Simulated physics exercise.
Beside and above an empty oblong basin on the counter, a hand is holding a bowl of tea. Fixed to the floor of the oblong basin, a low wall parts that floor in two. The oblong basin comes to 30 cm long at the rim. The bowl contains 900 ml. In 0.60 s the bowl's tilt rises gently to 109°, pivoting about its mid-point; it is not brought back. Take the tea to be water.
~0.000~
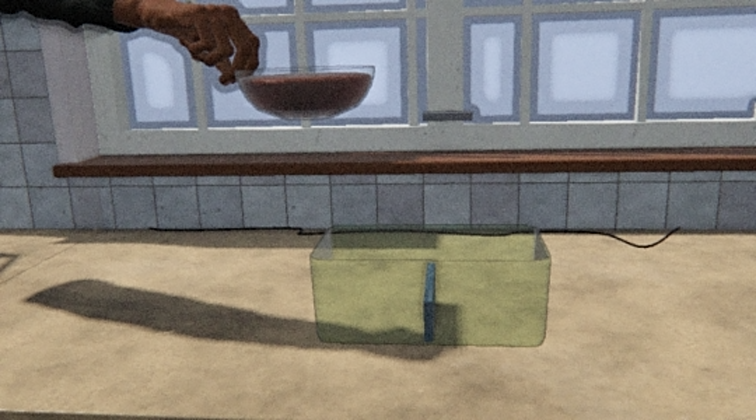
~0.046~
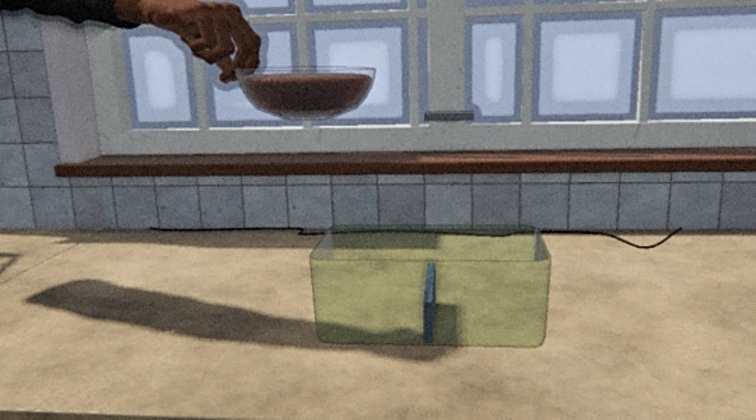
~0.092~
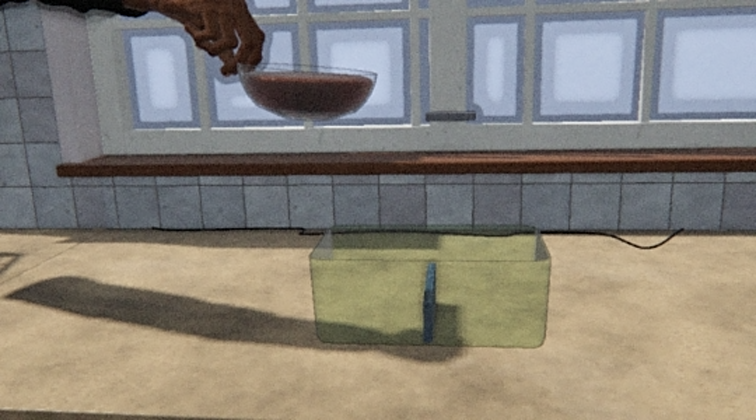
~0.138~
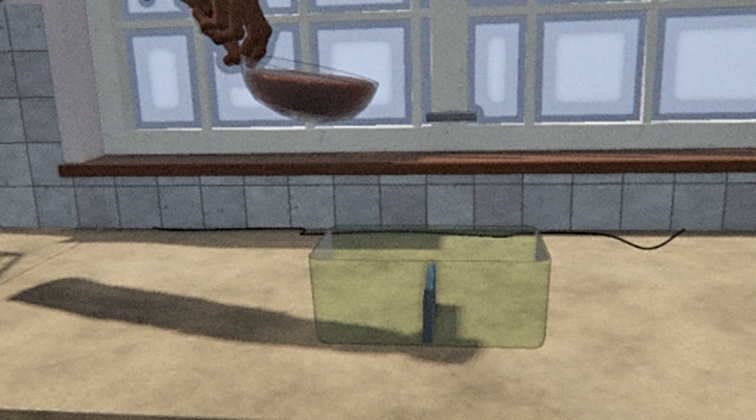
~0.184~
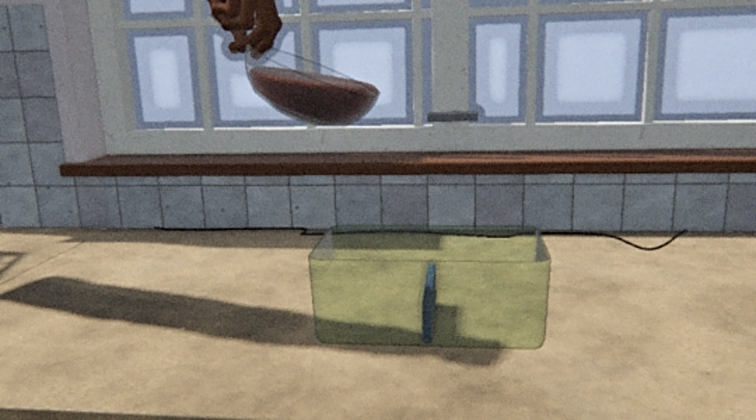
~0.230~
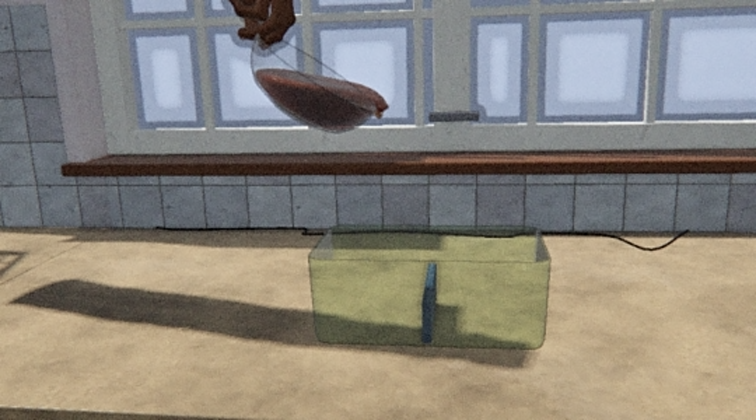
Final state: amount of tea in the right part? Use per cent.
Approximately 39 %.
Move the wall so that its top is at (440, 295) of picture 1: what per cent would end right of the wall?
Around 35 %, I'd say.
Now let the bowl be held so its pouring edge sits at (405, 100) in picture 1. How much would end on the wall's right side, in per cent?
Result then: Approx. 60 %.
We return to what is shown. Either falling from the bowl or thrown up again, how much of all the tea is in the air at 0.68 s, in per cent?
Around 14 per cent of the liquid is in flight.
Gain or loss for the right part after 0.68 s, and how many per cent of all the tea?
Its share increases, some 5 in a hundred.
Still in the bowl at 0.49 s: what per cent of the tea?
Some 2 % of it is still there.
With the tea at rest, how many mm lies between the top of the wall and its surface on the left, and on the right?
Noted: Left near 36 mm, right near 42 mm.
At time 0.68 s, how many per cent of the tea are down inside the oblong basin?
Roughly 84 %.
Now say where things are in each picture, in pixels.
Tilt 0°; pouring edge (374, 68); surface from (244, 78) to (372, 75); the oblong basin's rim runs from (320, 242) to (543, 243); the wall's top is at (430, 281), in the first picture.
Tilt 2°; pouring edge (374, 70); surface from (244, 77) to (372, 76), in the second picture.
Tilt 6°; pouring edge (376, 76); surface from (246, 74) to (374, 79), in the third picture.
Tilt 14°; pouring edge (377, 85); surface from (249, 71) to (376, 83), in the fourth picture.
Tilt 23°; pouring edge (377, 98); surface from (253, 68) to (370, 88); 2 per cent is over the edge, in the fifth picture.
Tilt 35°; pouring edge (375, 112); surface from (259, 70) to (358, 92); 10 per cent is over the edge, in the sixth picture.
Then, 0.49 s in, the tilt is 100° and 2 per cent is still to pour, 15 is left of the wall and 30 right of it.
Then, 0.68 s in, the tilt is 109° and 0 per cent is still to pour, 50 is left of the wall and 35 right of it.
Then, 0.88 s in, the tilt is 109° and 0 per cent is still to pour, 49 is left of the wall and 38 right of it.
Then, 1.10 s in, the tilt is 109° and 0 per cent is still to pour, 51 is left of the wall and 39 right of it.
Finally, 51 per cent lies left of the wall, 39 right of it and 10 outside.
